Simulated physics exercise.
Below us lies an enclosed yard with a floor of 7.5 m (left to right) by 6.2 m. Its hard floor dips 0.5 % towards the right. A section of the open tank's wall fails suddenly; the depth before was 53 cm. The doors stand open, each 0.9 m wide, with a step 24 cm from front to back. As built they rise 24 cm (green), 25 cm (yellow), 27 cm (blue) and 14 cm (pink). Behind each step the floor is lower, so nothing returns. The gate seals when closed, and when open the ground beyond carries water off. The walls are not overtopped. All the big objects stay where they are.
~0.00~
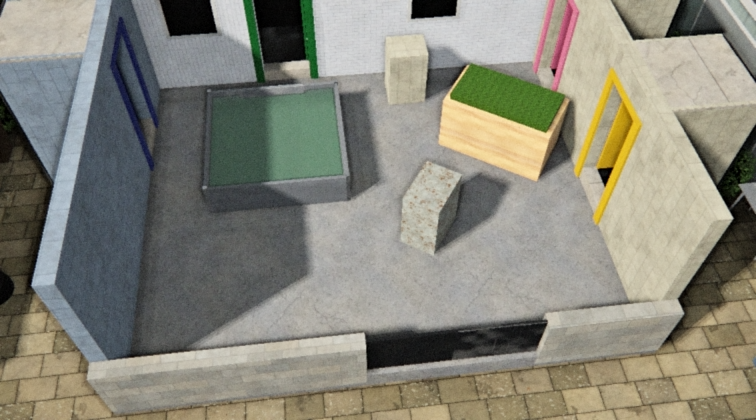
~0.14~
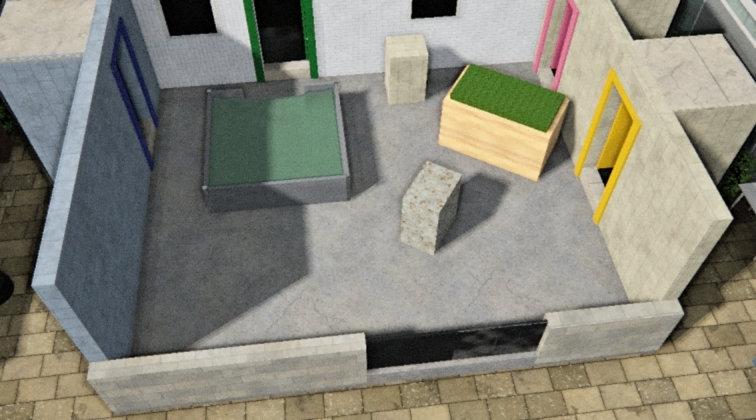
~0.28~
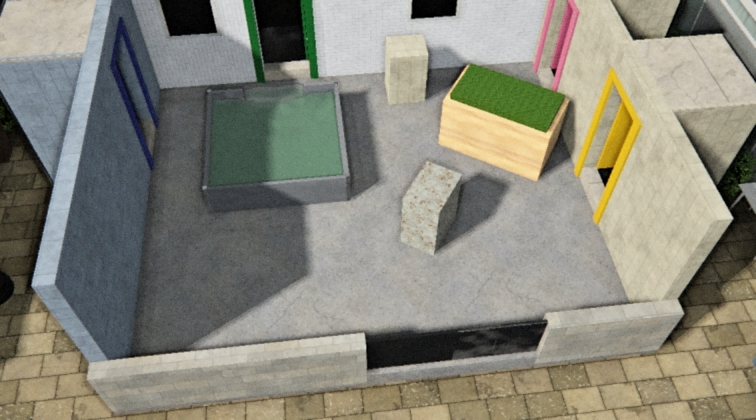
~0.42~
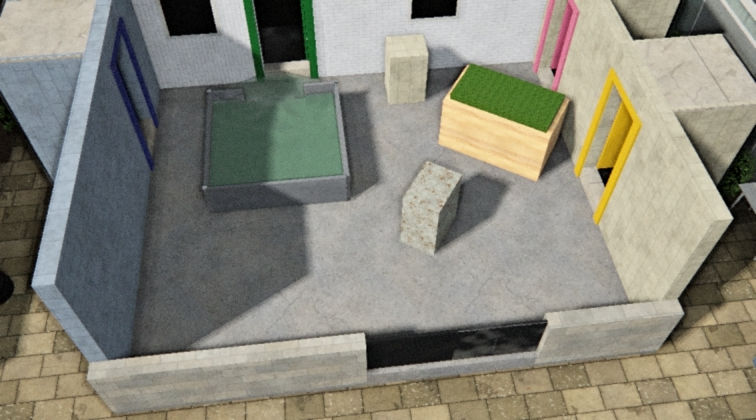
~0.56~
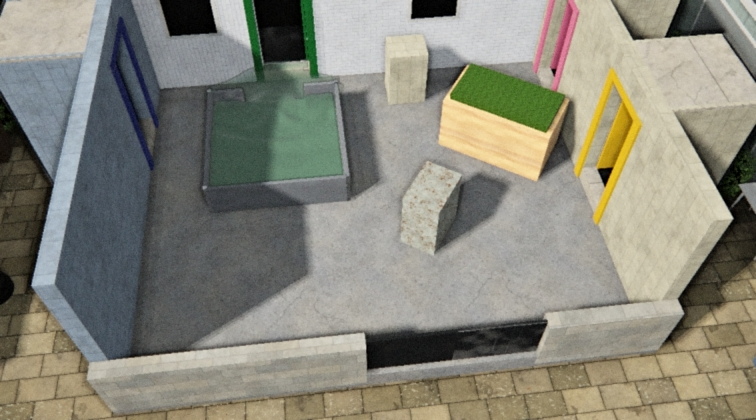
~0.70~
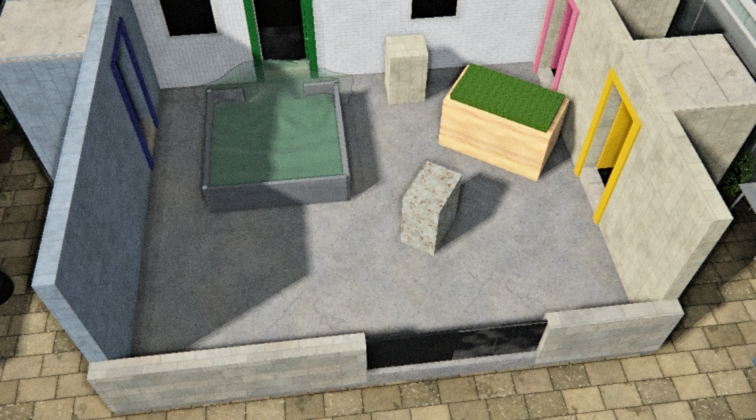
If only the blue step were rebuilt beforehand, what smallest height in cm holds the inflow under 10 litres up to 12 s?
Some 10 cm above the ground.
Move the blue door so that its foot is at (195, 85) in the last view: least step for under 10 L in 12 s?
Roughly 18 cm.
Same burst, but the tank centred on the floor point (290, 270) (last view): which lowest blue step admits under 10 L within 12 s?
Then roughly 9.5 cm.
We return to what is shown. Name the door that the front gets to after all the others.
It is the yellow one.
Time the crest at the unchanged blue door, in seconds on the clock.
At about 2.8 s.
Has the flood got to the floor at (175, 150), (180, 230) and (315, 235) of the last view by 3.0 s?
In turn: Flooded, flooded, not reached.
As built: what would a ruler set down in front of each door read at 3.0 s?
In cm: Green 28, yellow 0, blue 14, pink 11.
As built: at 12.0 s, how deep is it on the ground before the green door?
Roughly 8.5 cm deep.
After 1.4 s water covers 10 % of the floor, deepest (42 cm) near (263, 83); it has not reached the blue door.
After 3.0 s water covers 35 % of the floor, deepest (29 cm) near (272, 83); 14 cm at the blue door, 0 litres in over its 27 cm step.
After 12.0 s water covers 100 % of the floor, deepest (13 cm) near (573, 176); 4 cm at the blue door, 0 litres in over its 27 cm step.
At the blue door as built, the water arrived by 1.7 s and peaked near 14 cm at 2.8 s.
With a step of 8.5 cm, 18 litres would have come in within the 12 s; with 11 cm, 5 litres. So under 10 litres takes about 10 cm.
